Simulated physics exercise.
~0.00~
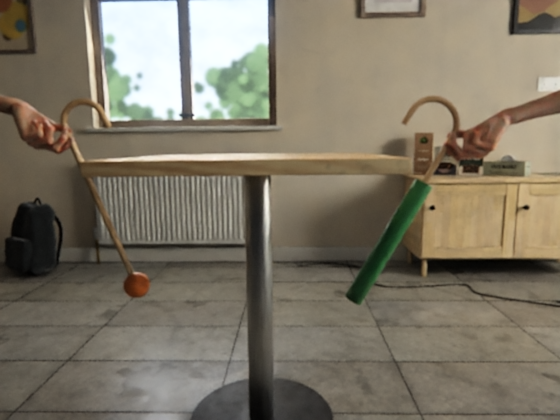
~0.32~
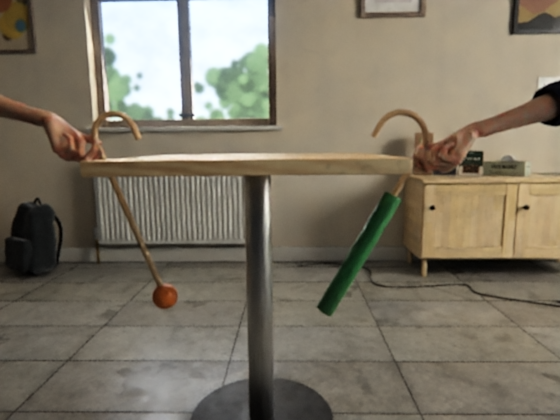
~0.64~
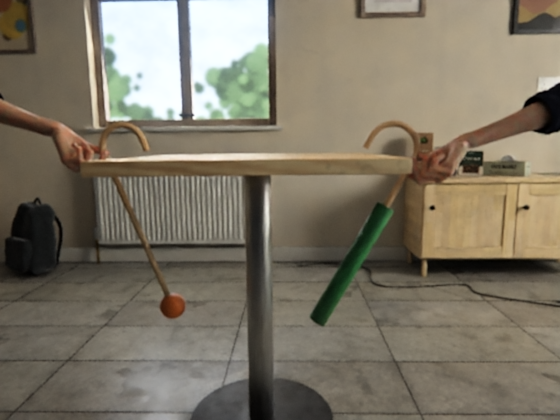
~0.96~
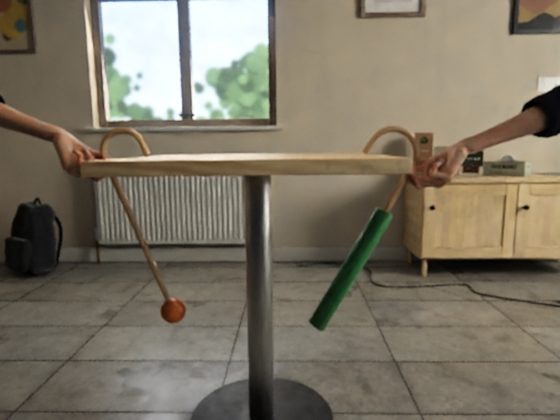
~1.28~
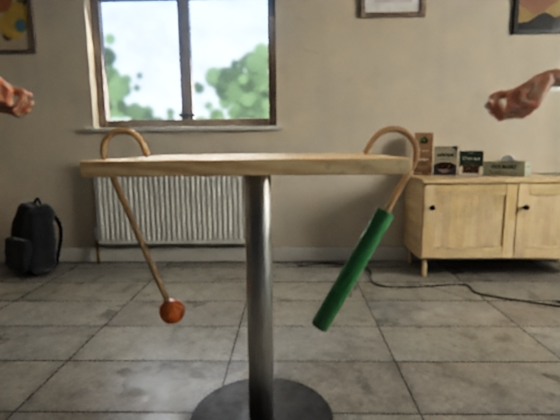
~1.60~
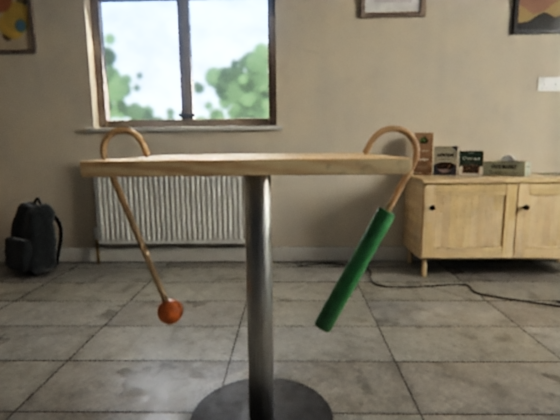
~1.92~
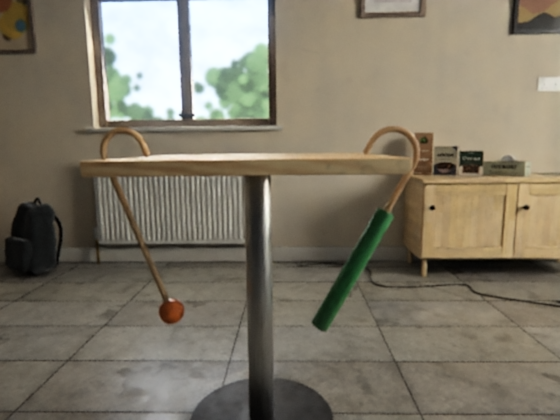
At first, two hands reach in from opposite sides of a wooden table, the left one holding a hooked stick with an orange end and the right one holding a hooked stick with a long green body. The hands move inward, bringing the orange-ended object rightward and the green one leftward. They then lower both a little, so the crooks settle over the table's opposite edges. Next the hands let go and draw back out of view. Both objects stay hanging from the tabletop, slanting inward beneath it, almost perfectly still at the end.
